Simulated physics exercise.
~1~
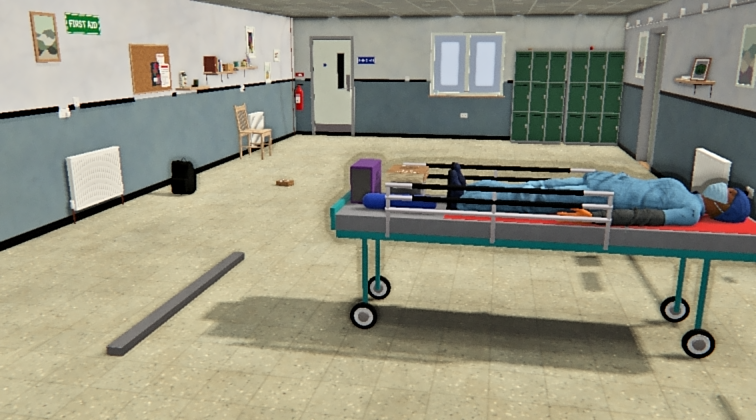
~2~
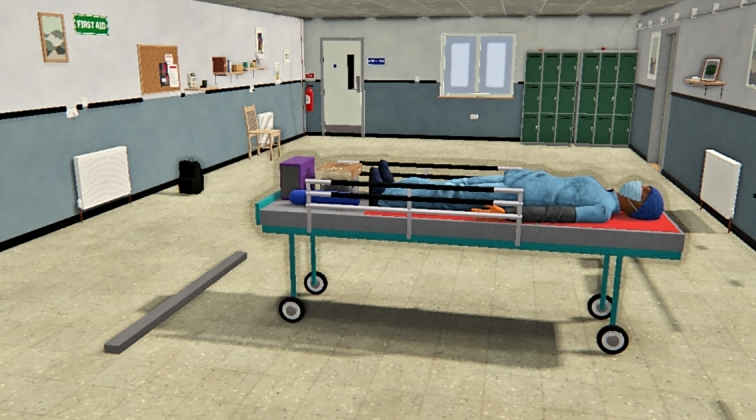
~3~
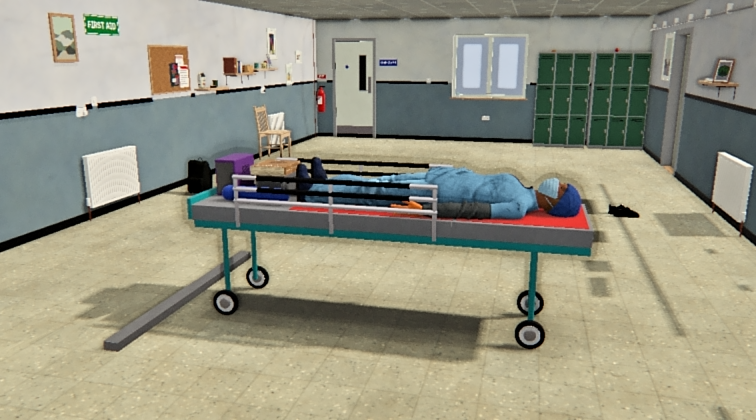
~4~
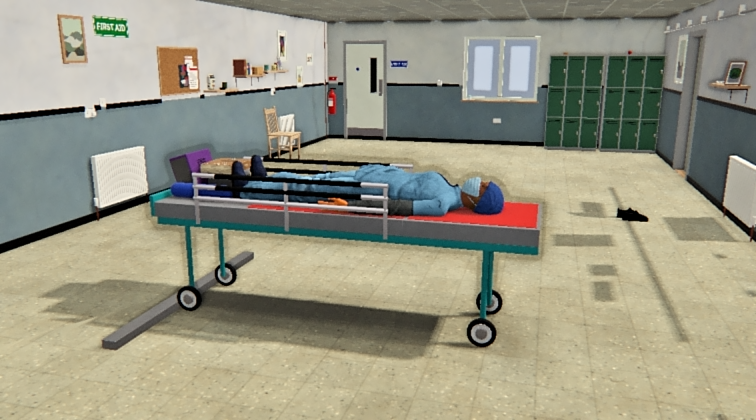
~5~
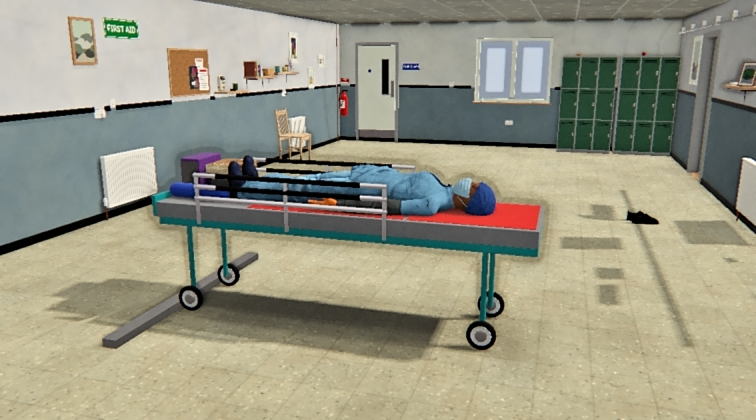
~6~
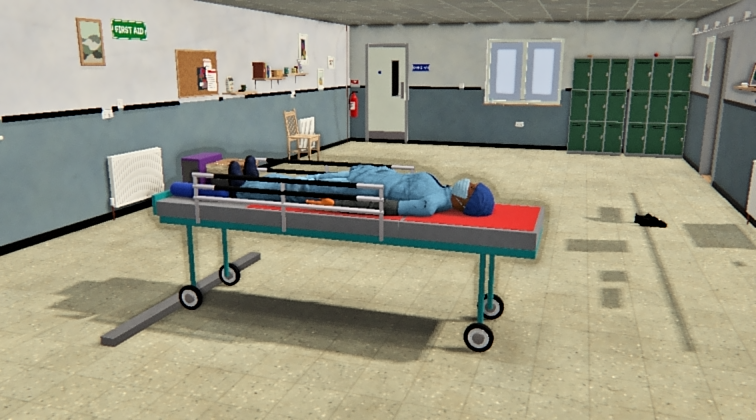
A person in blue scrubs and cap lay on a trolley that rolled left across a room until it stopped at a grey bar on the floor; the purple box at the foot end tipped, then settled upright, and everything stayed aboard.
